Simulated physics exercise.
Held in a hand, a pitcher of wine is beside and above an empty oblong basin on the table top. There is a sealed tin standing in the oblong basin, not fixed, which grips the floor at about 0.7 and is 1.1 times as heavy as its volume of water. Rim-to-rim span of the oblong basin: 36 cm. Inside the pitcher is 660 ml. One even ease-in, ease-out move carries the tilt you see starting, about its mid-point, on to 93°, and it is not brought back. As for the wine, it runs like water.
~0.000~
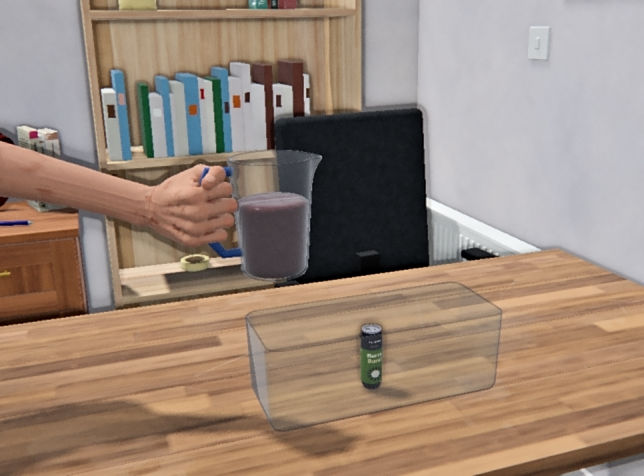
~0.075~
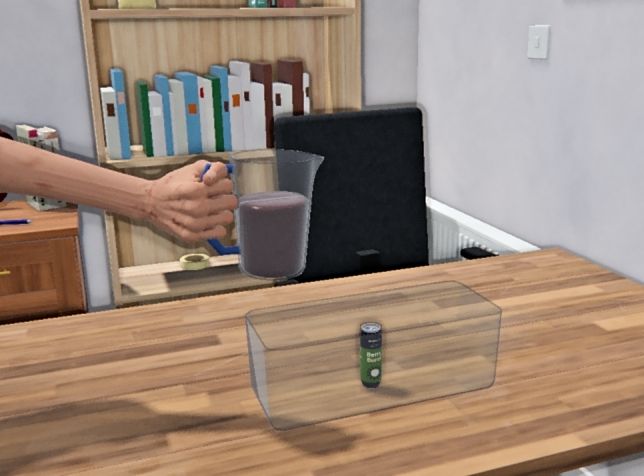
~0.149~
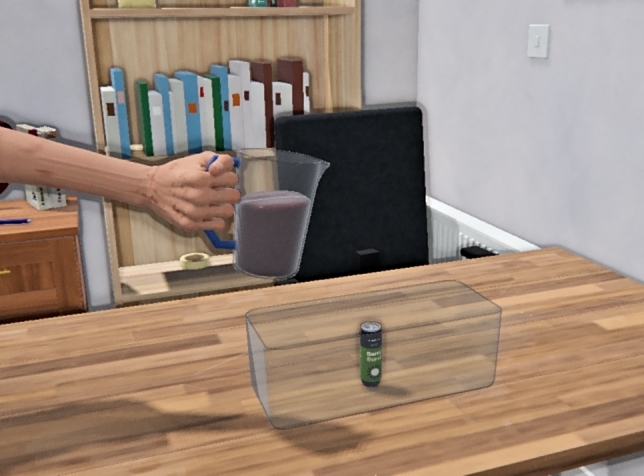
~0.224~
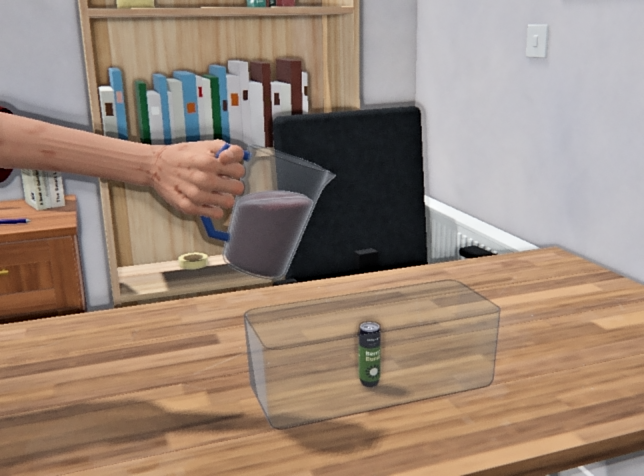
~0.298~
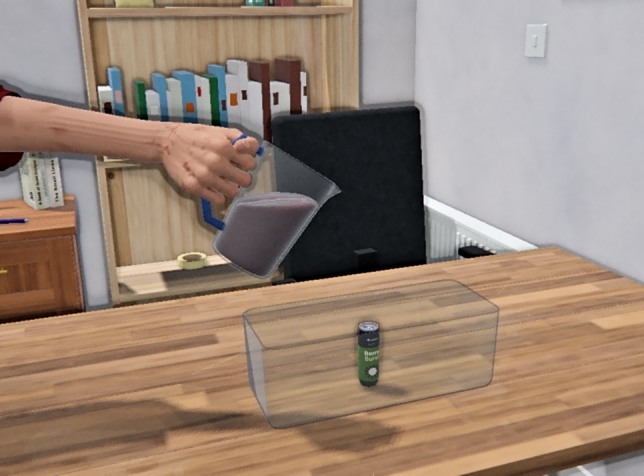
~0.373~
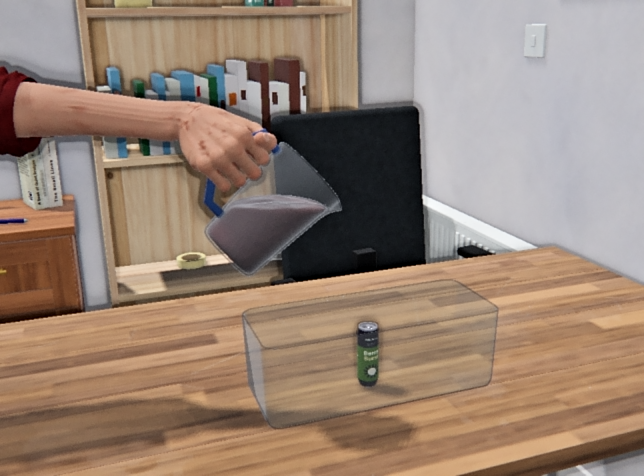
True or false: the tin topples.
False.
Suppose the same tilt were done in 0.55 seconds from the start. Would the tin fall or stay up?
The tin stays balanced.
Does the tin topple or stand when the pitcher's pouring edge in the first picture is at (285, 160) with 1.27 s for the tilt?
Result: Tin tipped over.
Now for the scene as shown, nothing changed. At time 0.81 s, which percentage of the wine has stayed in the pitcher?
What remains is about 38 percent of it all.
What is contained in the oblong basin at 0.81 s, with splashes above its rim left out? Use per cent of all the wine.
About 40 %.
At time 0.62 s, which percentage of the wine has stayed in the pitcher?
76 %.
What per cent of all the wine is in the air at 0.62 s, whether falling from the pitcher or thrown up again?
Share: Roughly 20 per cent.
Then, 0.62 s in, the tilt is 90° and 76 per cent is still to pour; the tin stands where it began.
Then, 0.81 s in, the tilt is 93° and 37 per cent is still to pour; the tin stands where it began.
Then, 1.00 s in, the tilt is 93° and 15 per cent is still to pour; the tin stands where it began.
Then, 1.21 s in, the tilt is 93° and 6 per cent is still to pour; the tin stands where it began.
Finally, the tin stands where it began.
